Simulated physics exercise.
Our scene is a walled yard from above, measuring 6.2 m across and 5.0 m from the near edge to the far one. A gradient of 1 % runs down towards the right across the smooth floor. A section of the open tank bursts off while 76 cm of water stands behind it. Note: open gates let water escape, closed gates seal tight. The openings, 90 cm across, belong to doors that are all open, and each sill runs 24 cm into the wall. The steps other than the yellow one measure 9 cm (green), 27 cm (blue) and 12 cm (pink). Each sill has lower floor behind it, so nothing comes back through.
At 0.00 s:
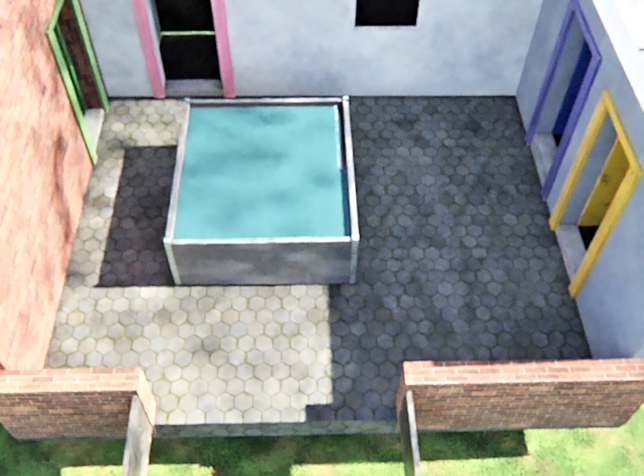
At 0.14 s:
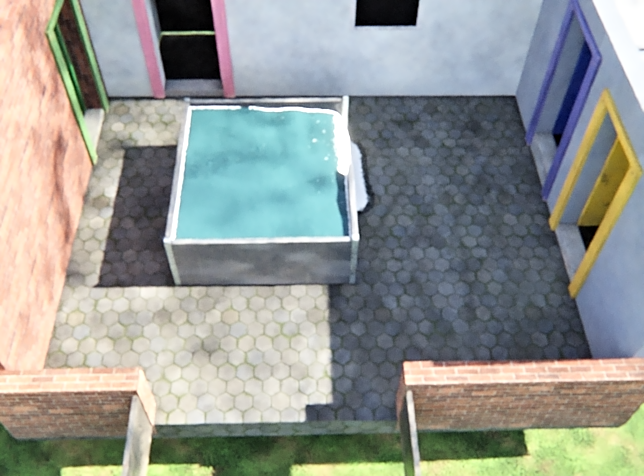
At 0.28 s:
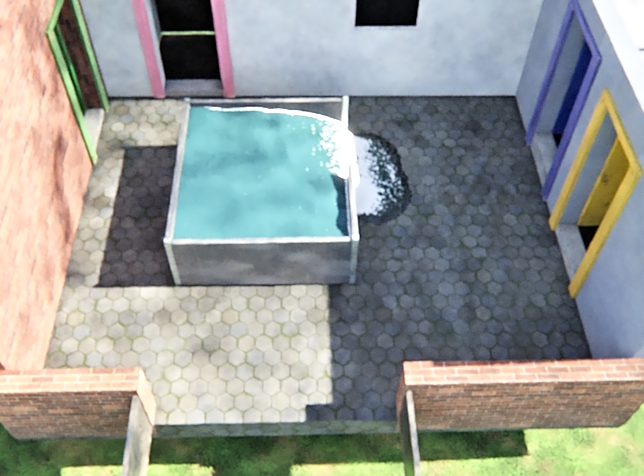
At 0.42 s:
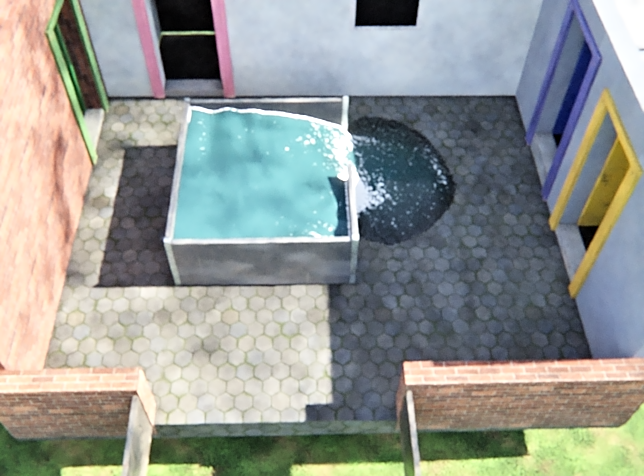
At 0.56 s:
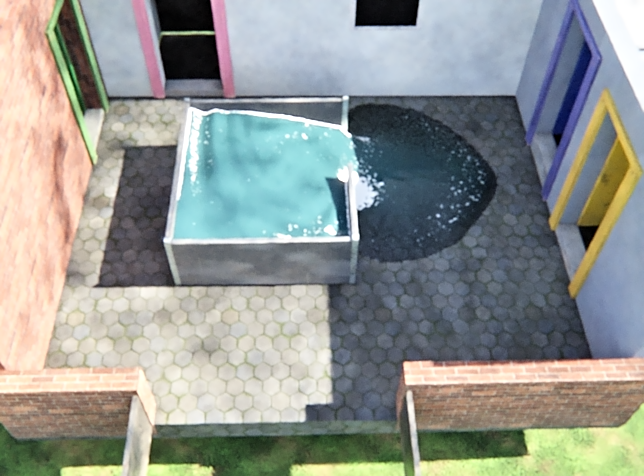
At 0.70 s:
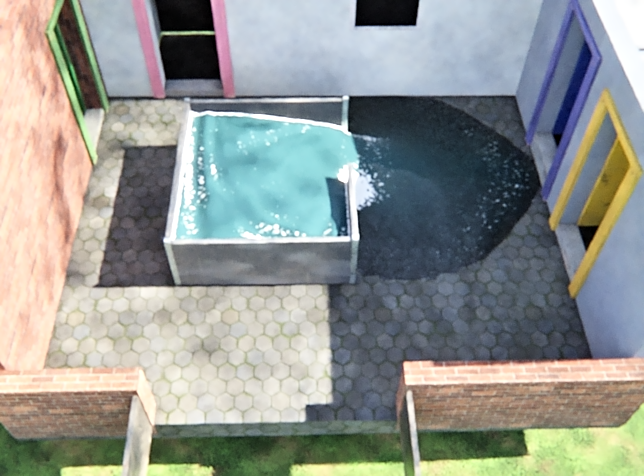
The clip opens on a walled yard seen from above, with still water in an open tank and dry paving around it. Water bursts through the tank's right side in a white, foaming rush, then fans out rightward across the paving in a widening dark pool as the level in the tank drops.
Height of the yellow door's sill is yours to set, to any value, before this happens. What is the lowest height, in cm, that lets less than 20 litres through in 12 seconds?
About 19 cm.
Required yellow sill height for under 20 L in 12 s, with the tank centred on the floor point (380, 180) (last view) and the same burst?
Some 8.0 cm.
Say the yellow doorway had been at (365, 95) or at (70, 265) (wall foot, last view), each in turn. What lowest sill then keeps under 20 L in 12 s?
About 10.5 and 8.0 cm.
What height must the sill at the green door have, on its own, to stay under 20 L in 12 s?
For green, a step near 9.5 cm.
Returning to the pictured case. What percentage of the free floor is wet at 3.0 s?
Approximately 40 %.
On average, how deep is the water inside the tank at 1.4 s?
About 53 centimetres on average.
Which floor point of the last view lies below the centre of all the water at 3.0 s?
The water is centred around (376, 201) in the last picture's pixels.
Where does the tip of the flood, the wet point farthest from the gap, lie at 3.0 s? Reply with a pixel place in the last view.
Front tip: Approx. (598, 395) px.
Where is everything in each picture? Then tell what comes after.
The first picture shows still water, 76 cm deep, in the open tank at (265, 169); the yellow door at (588, 207) is dry.
In the second picture, the gap is at (344, 163), the front 0.3 m out at (369, 203); the back of the open tank holds 76 cm.
In the third picture, the gap is at (344, 164), the front 0.8 m out at (404, 199); the back of the open tank holds 76 cm.
In the fourth picture, the front is at (447, 192), 1.4 m from the gap at (344, 166); 2.4 m2 of floor is wet, 76 cm left at the back.
In the fifth picture, the front is at (490, 185), 2.0 m from the gap at (344, 165); 4.0 m2 of floor is wet, 70 cm left at the back.
In the sixth picture, the front is at (534, 176), 2.7 m from the gap at (344, 165); 6.0 m2 of floor is wet, 64 cm left at the back; 0.8 m in a straight line remain to the yellow door at (588, 207).
After 1.4 s water covers 30 % of the floor, deepest (56 cm) near (513, 101); 20 cm at the yellow door, 1 litre in over its 15 cm sill.
After 3.0 s water covers 40 % of the floor, deepest (33 cm) near (538, 188); 21 cm at the yellow door, 32 litres in over its 15 cm sill.
After 12.0 s water covers 100 % of the floor, deepest (15 cm) near (205, 101); 10 cm at the yellow door, 66 litres in over its 15 cm sill.
At the yellow door as built, the water arrived by 1.0 s and peaked near 22 cm at 2.0 s.
Run again over the same 12 s with other heights there, 44 litres in over 16.5 cm, 6 litres over 22.5 cm. The limit of 20 litres is kept from about 19 cm up.
